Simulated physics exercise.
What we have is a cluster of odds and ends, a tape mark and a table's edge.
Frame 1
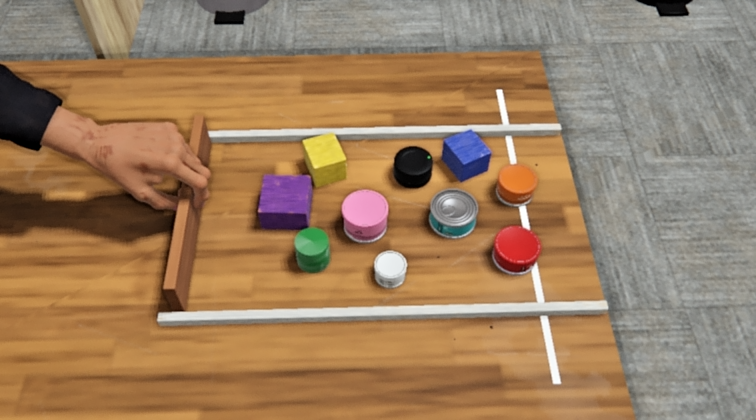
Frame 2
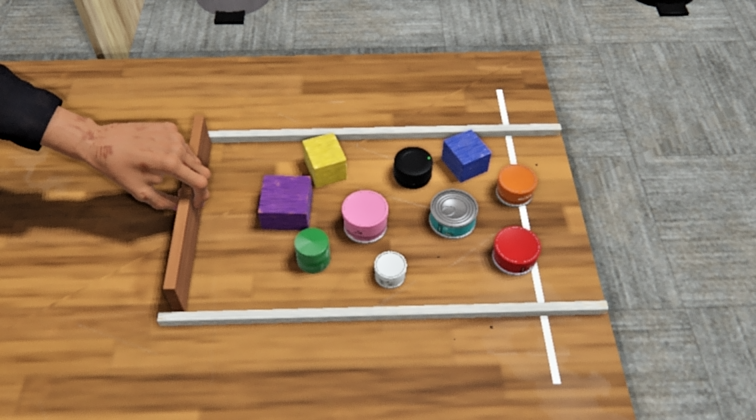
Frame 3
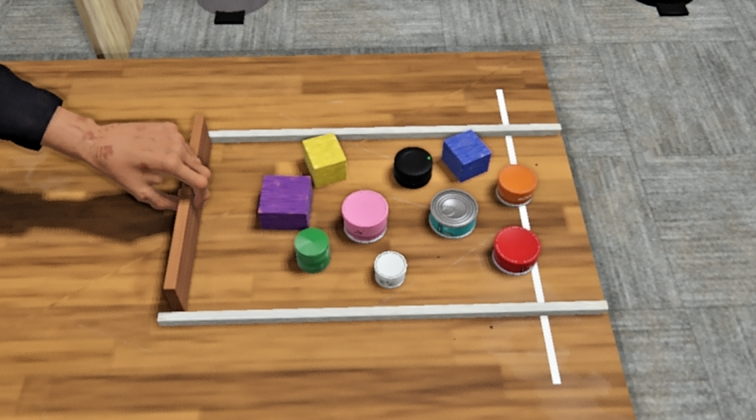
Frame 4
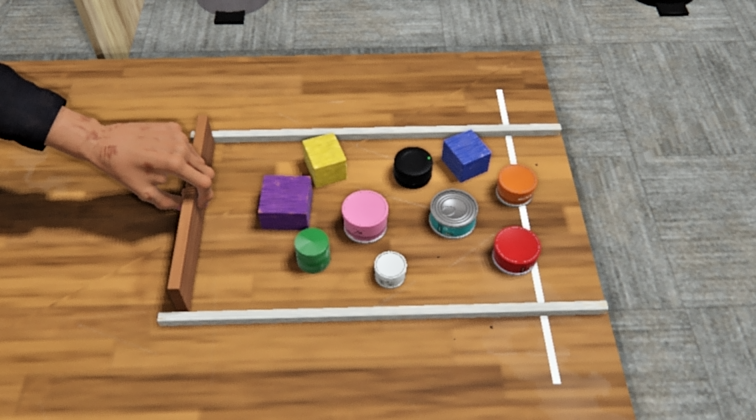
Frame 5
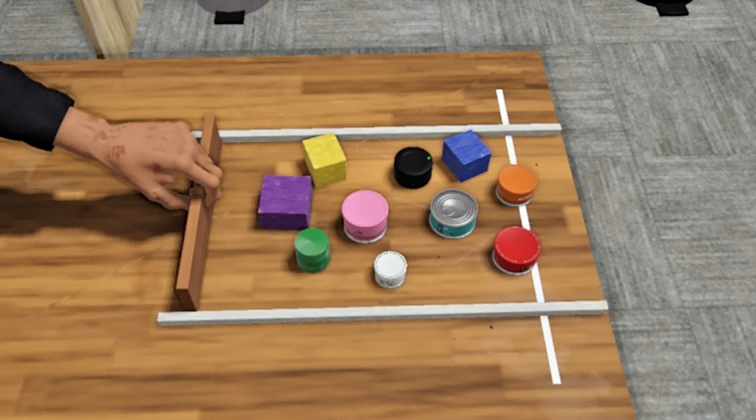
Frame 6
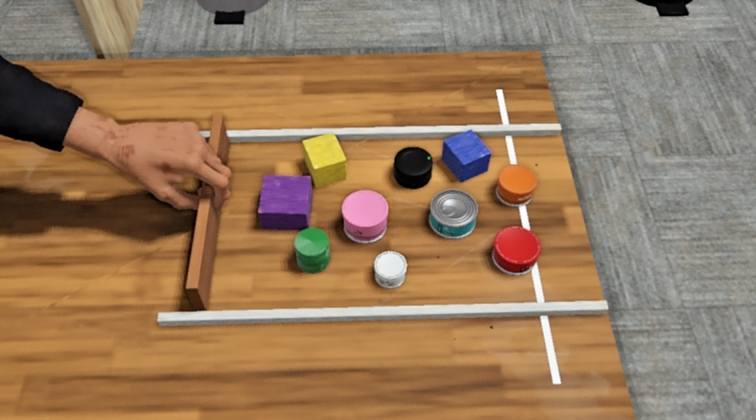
Hand resting on a wooden board, then sliding it slightly right toward colourful blocks and tins that stay still on a table.
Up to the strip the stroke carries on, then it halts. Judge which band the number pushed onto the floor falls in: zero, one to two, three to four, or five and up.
It falls in the three to four band.
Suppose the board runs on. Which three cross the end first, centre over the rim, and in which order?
Order: Turquoise pot, then orange tin, then pink pot.
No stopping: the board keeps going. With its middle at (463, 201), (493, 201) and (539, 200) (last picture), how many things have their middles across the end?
Place by place: 0, 1 and 6.
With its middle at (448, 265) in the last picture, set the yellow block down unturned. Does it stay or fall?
From that start, the object then is safe.
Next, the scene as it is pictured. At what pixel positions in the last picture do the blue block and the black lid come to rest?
The first comes to rest at (562, 138), and the second at (569, 167).
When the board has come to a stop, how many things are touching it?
The count in contact is 4.
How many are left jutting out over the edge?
Expected count: 3.
Soon after, none off yet; orange tin at rest near (516, 186); red tin at rest near (516, 251); blue block at rest near (466, 156).
At rest, the number that fall off is three or four; fallen, pink pot, turquoise pot and orange tin.
